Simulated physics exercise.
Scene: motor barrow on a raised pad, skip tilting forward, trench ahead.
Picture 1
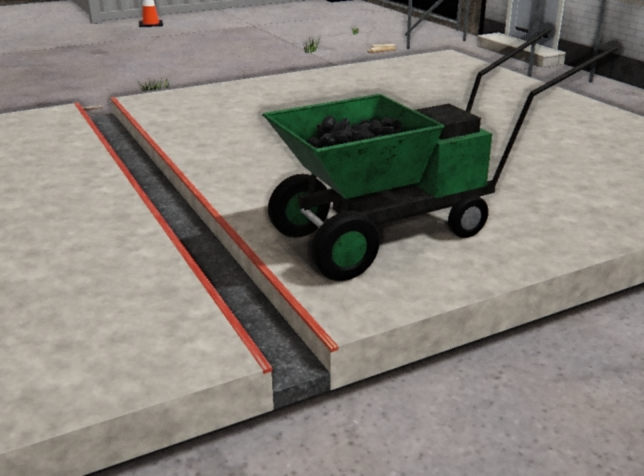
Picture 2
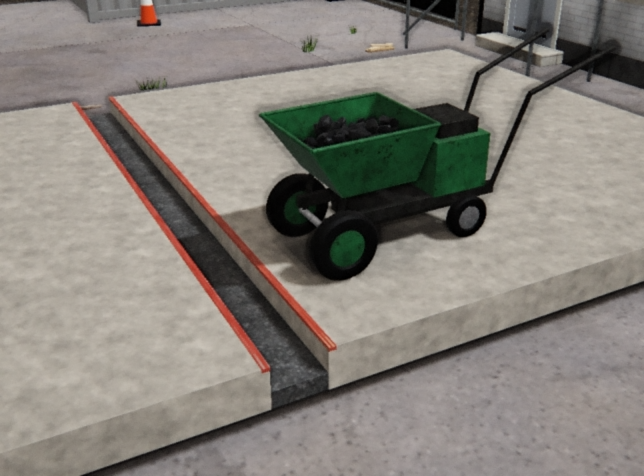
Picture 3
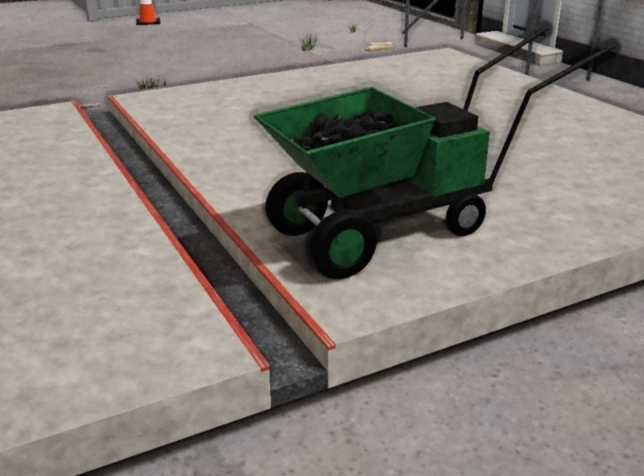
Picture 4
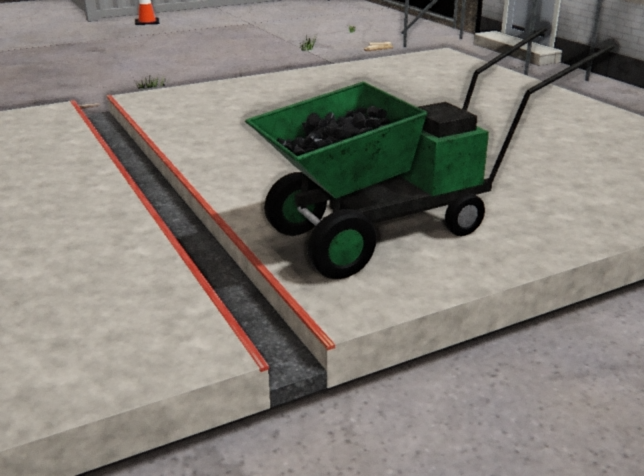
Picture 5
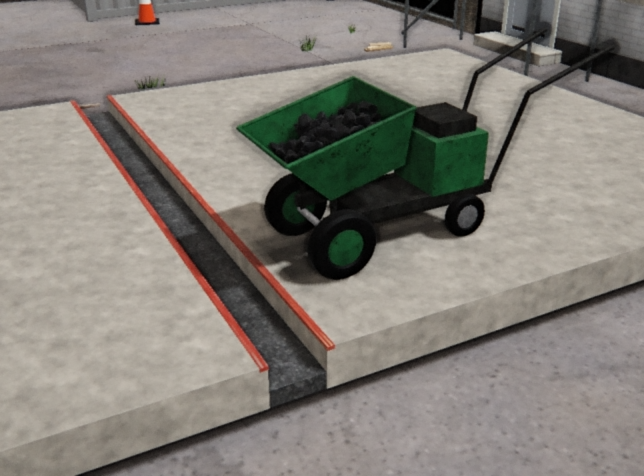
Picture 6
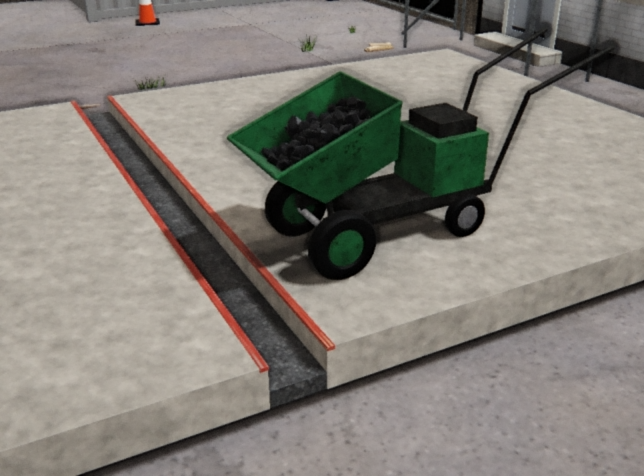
Green motor barrow standing on a concrete pad beside a red-edged trench, its skip of dark lumps tilting steadily forward to the left.
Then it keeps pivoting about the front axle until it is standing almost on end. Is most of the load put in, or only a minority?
The minority.
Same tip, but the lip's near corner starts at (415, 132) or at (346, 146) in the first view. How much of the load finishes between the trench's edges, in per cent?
Around 30 % the first time and around 80 % the second.
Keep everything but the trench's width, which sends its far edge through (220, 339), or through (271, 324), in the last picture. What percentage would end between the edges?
Result, try 1: 70 in a hundred; try 2: 0 in a hundred.
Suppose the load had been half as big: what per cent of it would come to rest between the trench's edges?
Share: Approx. 30 per cent.
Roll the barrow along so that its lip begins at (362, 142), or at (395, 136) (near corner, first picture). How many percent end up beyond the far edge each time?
The first stop gives 0 per cent; the second gives 0 per cent.
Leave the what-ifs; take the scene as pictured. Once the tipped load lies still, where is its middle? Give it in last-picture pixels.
At about (181, 284).
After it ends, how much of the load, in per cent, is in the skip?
About 25 per cent.
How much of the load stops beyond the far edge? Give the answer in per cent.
Roughly 60 percent.
Just after the last frame, skip tipped steeply; every one in the skip.
A moment on, skip tipped right over; the larger part in the skip; just a few in or heaped over the trench; roughly a quarter beyond it; just a few falling.
Further on, skip tipped right over; roughly a third in the skip; about a tenth in or heaped over the trench; roughly half beyond it.
When it is over, skip tipped right over; roughly a quarter in the skip; roughly a quarter in or heaped over the trench; roughly two thirds beyond it.
